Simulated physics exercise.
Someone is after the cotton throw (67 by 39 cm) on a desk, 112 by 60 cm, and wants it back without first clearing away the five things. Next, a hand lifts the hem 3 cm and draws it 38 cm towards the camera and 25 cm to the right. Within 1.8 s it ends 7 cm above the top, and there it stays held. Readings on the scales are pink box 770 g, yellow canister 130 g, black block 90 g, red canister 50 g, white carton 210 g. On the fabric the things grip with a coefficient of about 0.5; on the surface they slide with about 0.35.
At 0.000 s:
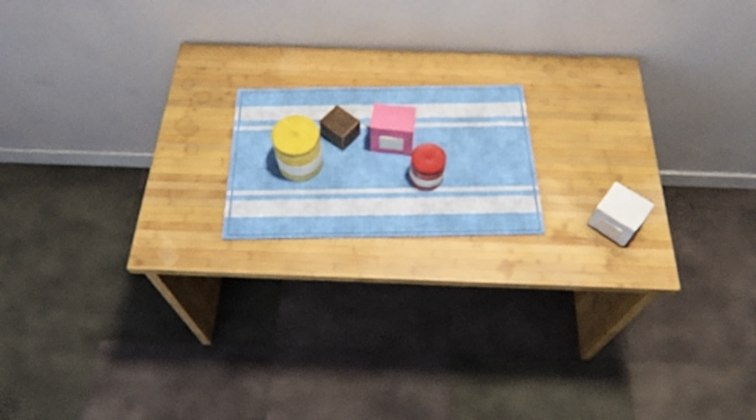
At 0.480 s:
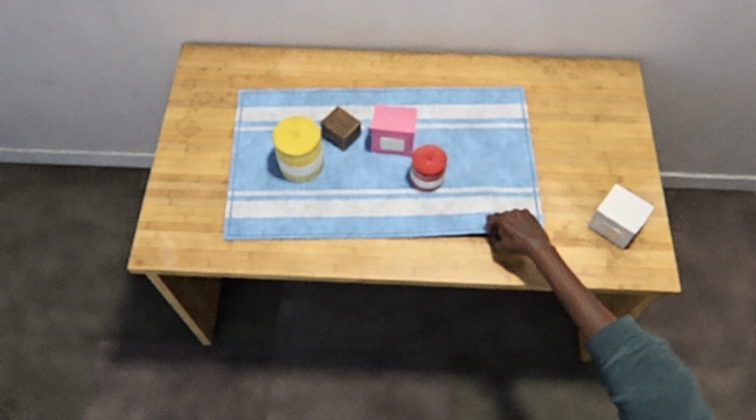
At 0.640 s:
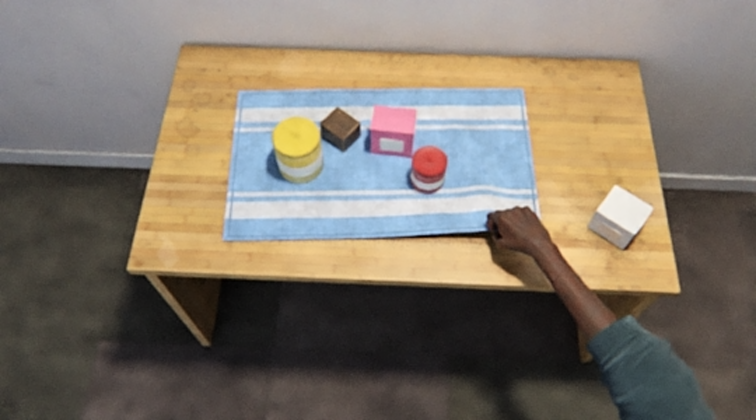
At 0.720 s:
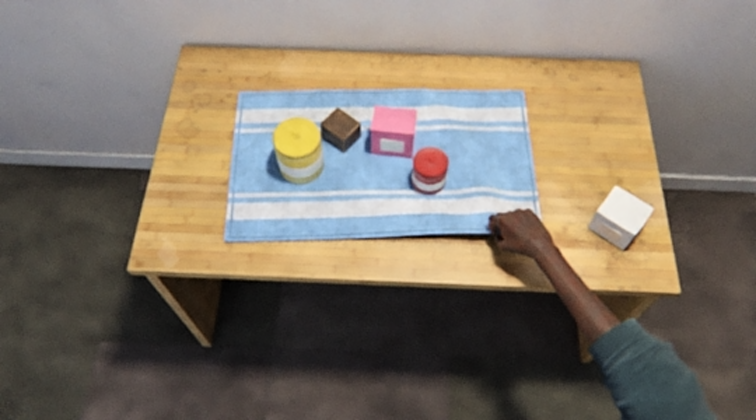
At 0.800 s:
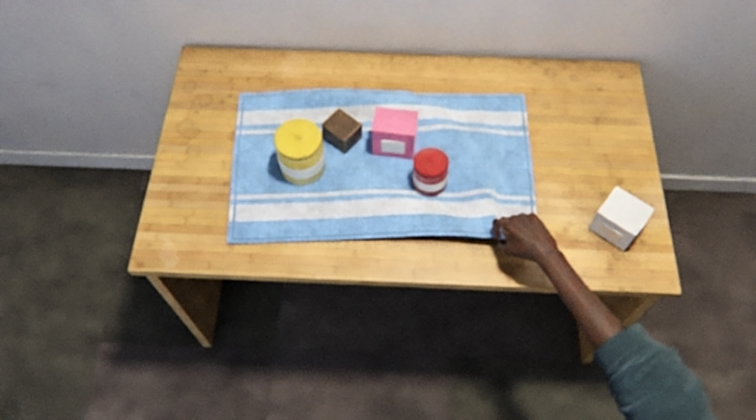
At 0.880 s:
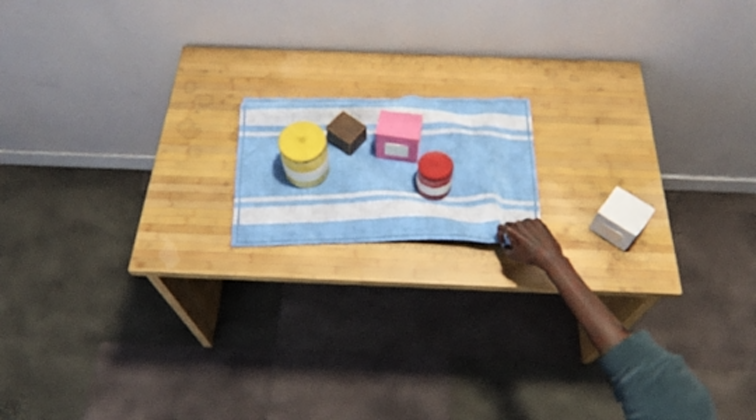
A hand grips the blue-and-white cloth's near edge and draws it slightly closer, objects riding along.
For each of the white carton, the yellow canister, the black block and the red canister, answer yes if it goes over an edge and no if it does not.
Answers: White carton no, yellow canister yes, black block yes, red canister yes.
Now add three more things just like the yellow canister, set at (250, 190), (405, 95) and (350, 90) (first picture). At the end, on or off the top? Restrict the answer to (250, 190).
There: Goes over.
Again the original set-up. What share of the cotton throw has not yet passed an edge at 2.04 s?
Some 45 in a hundred.
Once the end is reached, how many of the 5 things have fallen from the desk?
All told, 4.
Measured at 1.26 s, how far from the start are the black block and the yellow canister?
The black block is 10 cm out, the yellow canister 10 cm.
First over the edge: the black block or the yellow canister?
First: Yellow.
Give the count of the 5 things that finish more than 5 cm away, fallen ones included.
It adds up to 4.
At 1.3 s, 100 % of the cotton throw is still over the top; red canister 13 cm off its start, black block 12 cm off its start, yellow canister 12 cm off its start.
At 1.6 s, 70 % of the cotton throw is still over the top; red canister 27 cm off its start, black block 27 cm off its start, yellow canister 25 cm off its start.
At 2.0 s, 45 % of the cotton throw is still over the top; black block 40 cm off its start at (470, 249), red canister 40 cm off its start at (563, 308), yellow canister 38 cm off its start at (421, 270).
At 2.4 s, 5 % of the cotton throw is still over the top; yellow canister over the edge, red canister over the edge, black block over the edge.
At 4.0 s, 0 % of the cotton throw is still over the top; red canister over the edge, black block over the edge, yellow canister over the edge, white carton 0 cm off its start at (626, 211).
